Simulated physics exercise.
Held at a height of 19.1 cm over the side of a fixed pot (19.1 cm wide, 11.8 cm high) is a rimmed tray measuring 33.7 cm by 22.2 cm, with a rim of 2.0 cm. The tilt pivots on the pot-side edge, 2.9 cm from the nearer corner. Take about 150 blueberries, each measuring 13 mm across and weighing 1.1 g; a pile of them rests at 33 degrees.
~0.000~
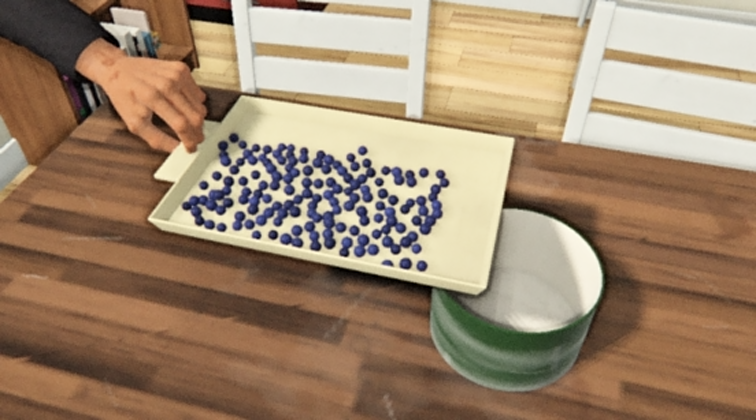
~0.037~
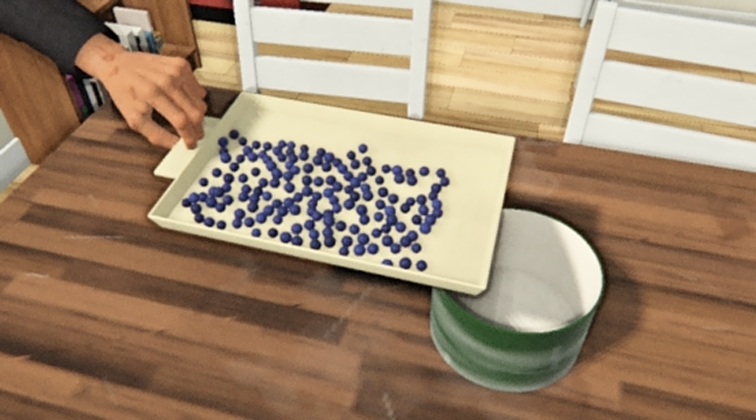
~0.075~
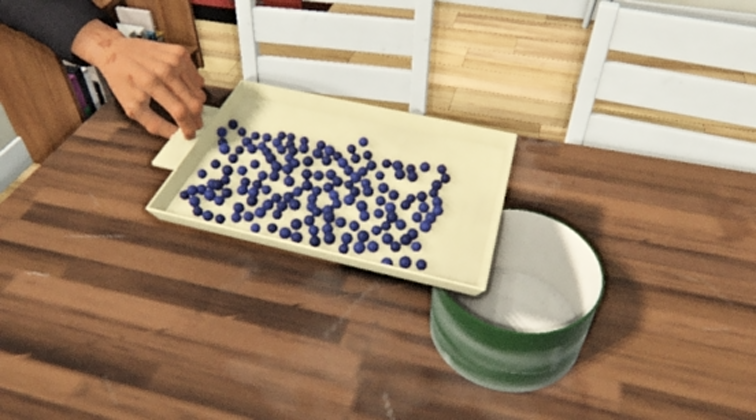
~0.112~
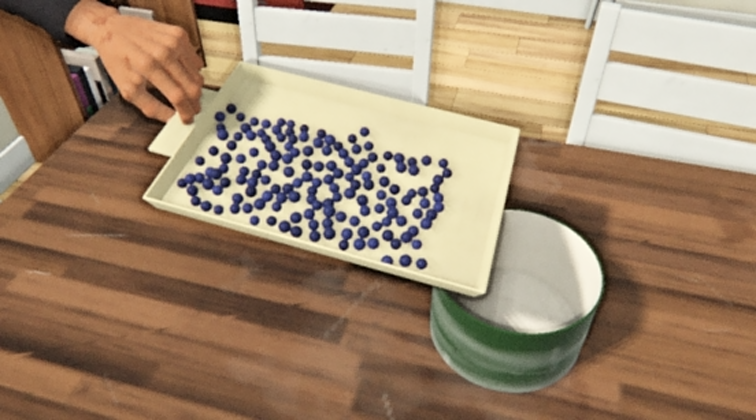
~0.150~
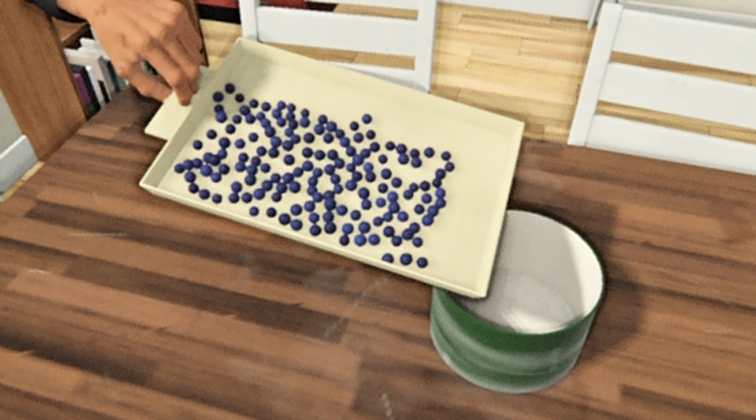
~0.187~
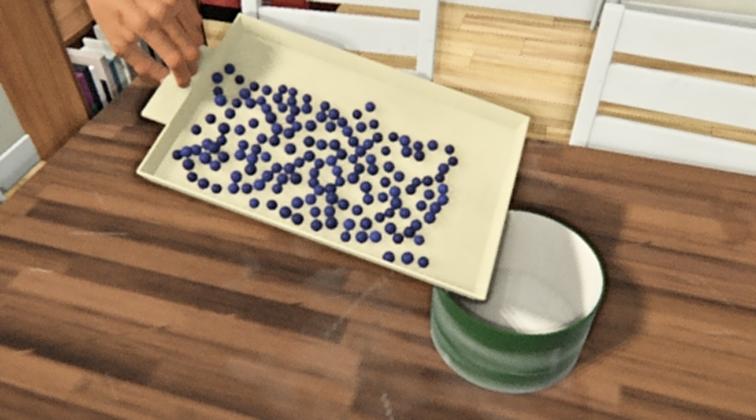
A dark wooden table is seen from above at an angle, with white chairs and a bookshelf behind it. A cream rimmed tray scattered with many blueberries sits at the centre, a hand at its left end, beside a green pot with a white inside at right. The hand raises the tray's left end, slowly then faster, tilting it toward the pot while the berries stay spread and the camera stays still.
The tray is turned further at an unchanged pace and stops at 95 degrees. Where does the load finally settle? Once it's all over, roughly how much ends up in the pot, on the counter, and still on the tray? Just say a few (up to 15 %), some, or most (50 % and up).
Pot: A few, counter: Most, tray: A few.
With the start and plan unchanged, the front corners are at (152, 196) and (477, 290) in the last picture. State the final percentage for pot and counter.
You'd end with pot at 0 and counter at 100.
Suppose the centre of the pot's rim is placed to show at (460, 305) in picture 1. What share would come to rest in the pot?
Something like 35 per cent would settle in it.
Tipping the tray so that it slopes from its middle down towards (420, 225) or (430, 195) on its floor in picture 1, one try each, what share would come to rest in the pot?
About 20 and 80 per cent.
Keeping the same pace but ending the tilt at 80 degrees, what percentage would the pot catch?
Share in the pot: Around 0 %.
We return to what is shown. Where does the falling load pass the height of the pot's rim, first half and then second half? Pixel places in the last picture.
First half close to (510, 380), second half close to (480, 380).
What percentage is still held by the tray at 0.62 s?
It's roughly 80 percent.
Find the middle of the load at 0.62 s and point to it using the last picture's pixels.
(461, 294), roughly.
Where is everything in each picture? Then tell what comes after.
In the first frame, tray tilt 0 degrees, front corners at (158, 216) and (479, 280); middle of the pieces at (317, 198); pot at (518, 264).
In the second frame, tray tilt 1 degrees, front corners at (158, 213) and (478, 281); middle of the pieces at (317, 196).
In the third frame, tray tilt 3 degrees, front corners at (156, 205) and (478, 282), lowest corner right front; middle of the pieces at (317, 191).
In the fourth frame, tray tilt 8 degrees, front corners at (153, 194) and (478, 284), lowest corner right front; middle of the pieces at (317, 183).
In the fifth frame, tray tilt 13 degrees, front corners at (150, 181) and (479, 287), lowest corner right front; middle of the pieces at (318, 173).
In the sixth frame, tray tilt 19 degrees, front corners at (148, 169) and (479, 290), lowest corner right front; middle of the pieces at (319, 164); pot at (518, 266). Its pace works out near 150 degrees a second.
Then, at 0.44 s, tilt 57 degrees; the tray holds 100 %, the pot 0 %.
Then, at 0.62 s, tilt 83 degrees; the tray holds 80 %, the pot 0 %.
Then, at 0.91 s, tilt 95 degrees; the tray holds 0 %, the pot 0 %.
In the end, at 1.8 s, pot 0 %, counter 100 %, tray 0 %.
